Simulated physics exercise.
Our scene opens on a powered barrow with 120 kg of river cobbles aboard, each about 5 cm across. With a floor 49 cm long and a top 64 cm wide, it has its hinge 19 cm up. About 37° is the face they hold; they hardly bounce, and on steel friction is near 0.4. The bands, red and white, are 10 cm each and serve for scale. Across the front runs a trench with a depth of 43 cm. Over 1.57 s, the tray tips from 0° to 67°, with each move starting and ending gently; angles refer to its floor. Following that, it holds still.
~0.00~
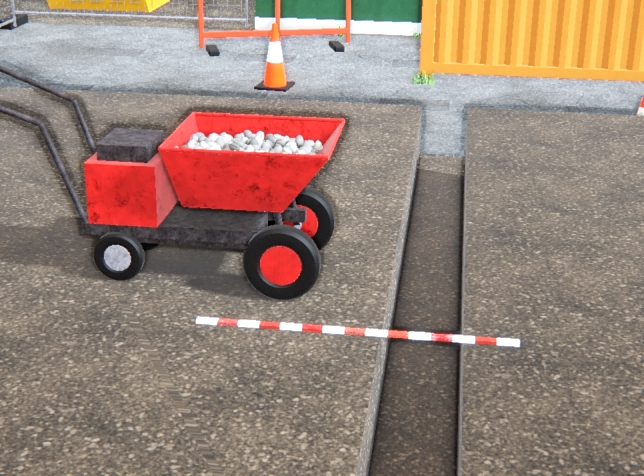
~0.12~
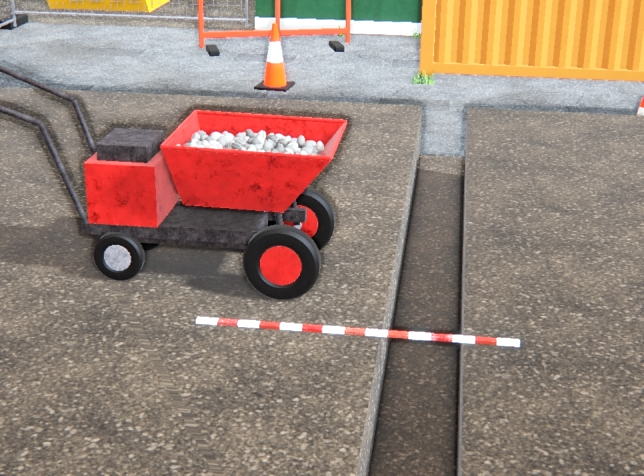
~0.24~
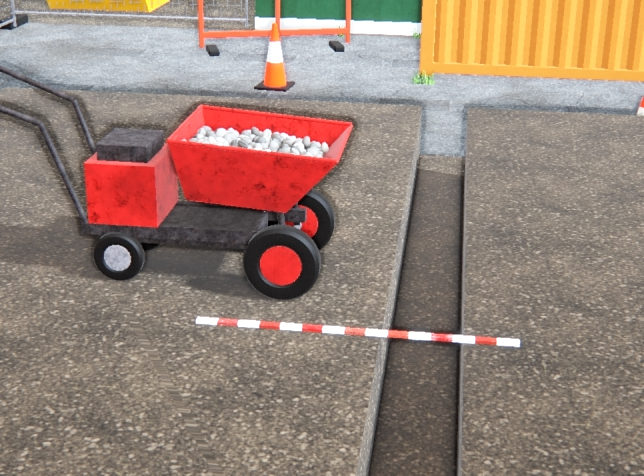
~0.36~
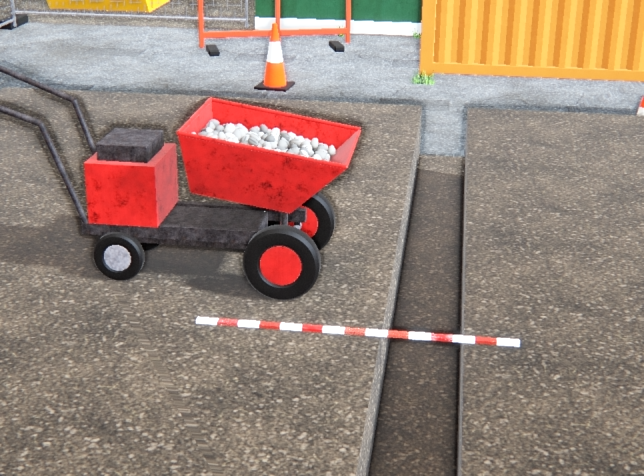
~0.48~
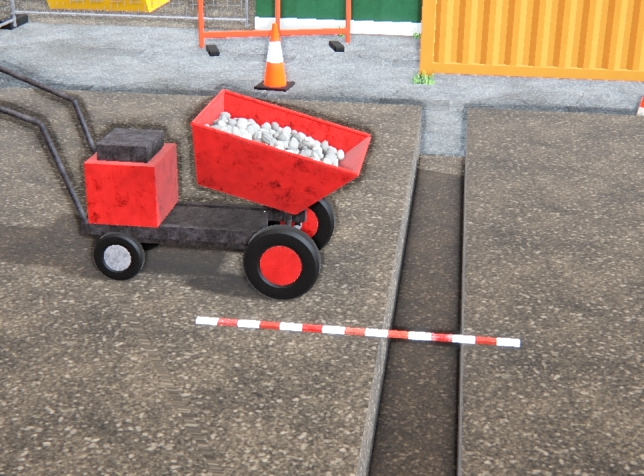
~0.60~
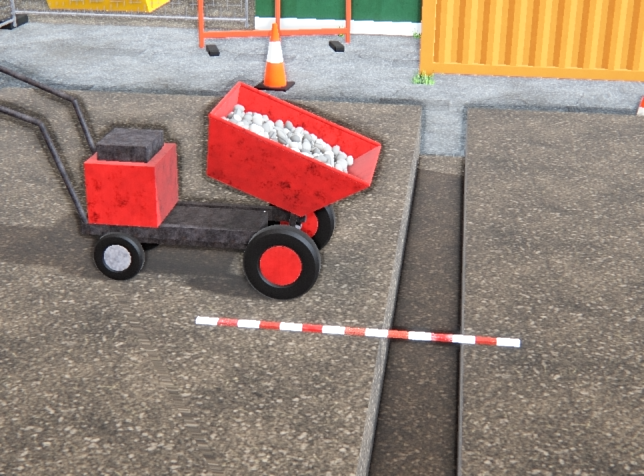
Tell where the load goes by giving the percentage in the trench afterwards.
About 94 per cent of the load is in the trench.
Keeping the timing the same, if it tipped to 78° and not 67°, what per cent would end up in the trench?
Then about 95 per cent.
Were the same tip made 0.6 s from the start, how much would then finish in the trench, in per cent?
Close to 70 percent, then.
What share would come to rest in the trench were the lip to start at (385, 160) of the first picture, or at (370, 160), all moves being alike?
Around 35% for the first place and 55% for the second.
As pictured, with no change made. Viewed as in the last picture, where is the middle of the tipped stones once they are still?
Around (433, 343).
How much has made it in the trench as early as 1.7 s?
Roughly 30% by that time.
After 1.2 s the floor is at 57°; 99 % in the tray, 1 % in the trench; the foremost stones are at (413, 239).
After 1.7 s the floor is at 67°; 66 % in the tray, 32 % in the trench, 1 % past the trench; the foremost stones are at (485, 287).
After 2.0 s the floor is at 67°; 38 % in the tray, 56 % in the trench, 5 % past the trench; the foremost stones are at (539, 283).
After 4.0 s the floor is at 67°; 0 % in the tray, 94 % in the trench, 6 % past the trench; the foremost stones are at (567, 277).
